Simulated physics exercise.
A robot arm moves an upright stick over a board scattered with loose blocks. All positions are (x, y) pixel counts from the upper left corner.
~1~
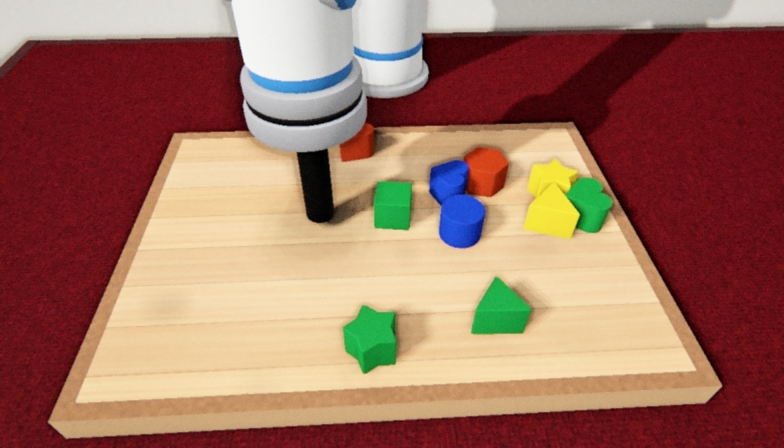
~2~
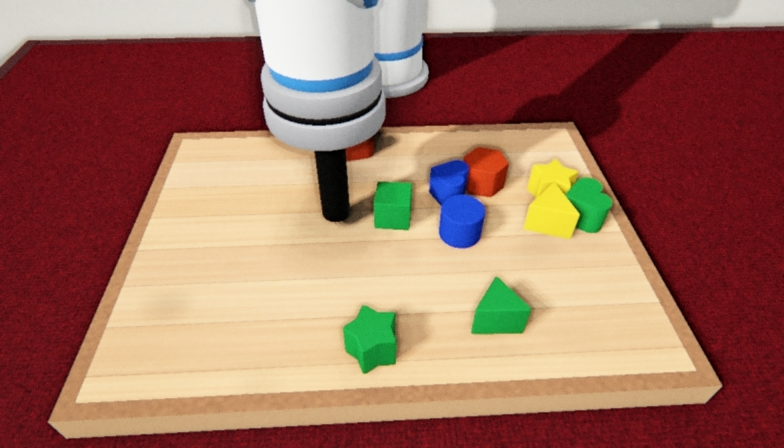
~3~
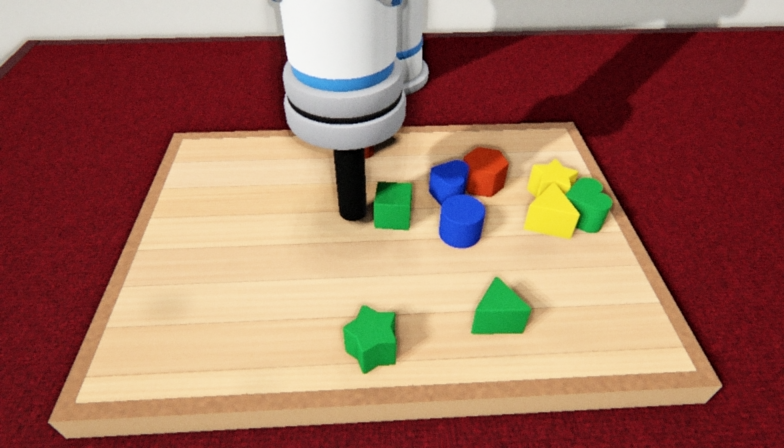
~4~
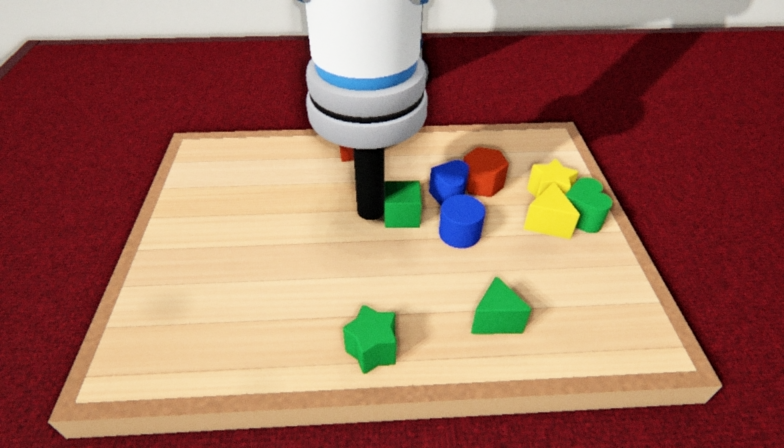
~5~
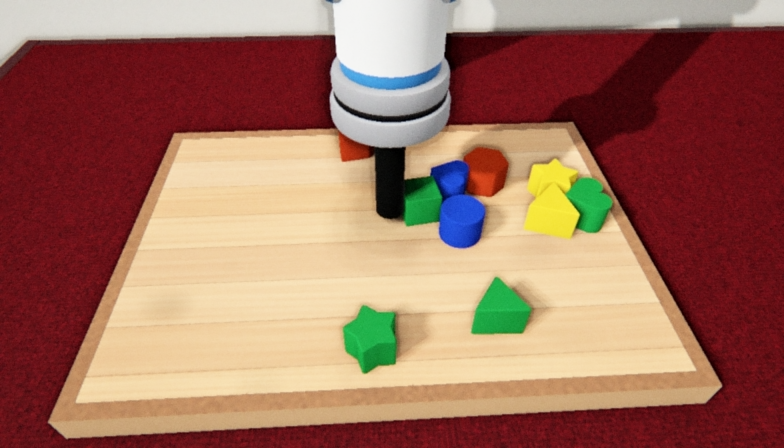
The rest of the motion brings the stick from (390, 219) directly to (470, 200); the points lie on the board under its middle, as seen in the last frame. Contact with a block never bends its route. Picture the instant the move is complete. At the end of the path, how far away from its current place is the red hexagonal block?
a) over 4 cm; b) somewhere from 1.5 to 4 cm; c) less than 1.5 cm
It's a.
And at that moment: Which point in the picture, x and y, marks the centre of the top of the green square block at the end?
The centre of its top will be at (488, 158).
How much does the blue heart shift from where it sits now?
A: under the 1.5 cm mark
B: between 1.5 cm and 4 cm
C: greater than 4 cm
Option C.
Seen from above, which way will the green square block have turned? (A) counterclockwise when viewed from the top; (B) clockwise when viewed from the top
The one that fits is A, counterclockwise when viewed from the top.
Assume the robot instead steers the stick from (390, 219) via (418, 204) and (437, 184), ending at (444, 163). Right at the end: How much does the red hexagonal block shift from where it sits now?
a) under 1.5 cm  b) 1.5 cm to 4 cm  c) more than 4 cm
The answer is c.
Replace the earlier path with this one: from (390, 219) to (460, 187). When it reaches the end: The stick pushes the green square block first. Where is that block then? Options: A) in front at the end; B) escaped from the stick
I'll go with A - in front at the end.
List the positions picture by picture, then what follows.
Stick's lower end (321, 214); green square block (394, 193); blue heart (452, 171); blue round block (463, 208); red hexagonal block (486, 159), in the first picture.
Stick (336, 213); blocks still, in the second picture.
Stick (353, 212); blocks still, in the third picture.
Stick (371, 211); green square block (403, 191), in the fourth picture.
Stick (390, 210); green square block (420, 188); blue heart (452, 171); blue round block (463, 208); red hexagonal block (486, 159), in the fifth picture.
What follows on the original path. Halfway along, stick (432, 200); green square block (458, 173), turned 30° anticlockwise; blue heart (471, 154), turned 15° anticlockwise; red hexagonal block (506, 152), turned 30° clockwise.
At the end, stick (471, 191); green square block (488, 158), turned 65° anticlockwise; blue heart (479, 138), turned 50° anticlockwise; blue round block still; red hexagonal block (519, 144), turned 85° clockwise.
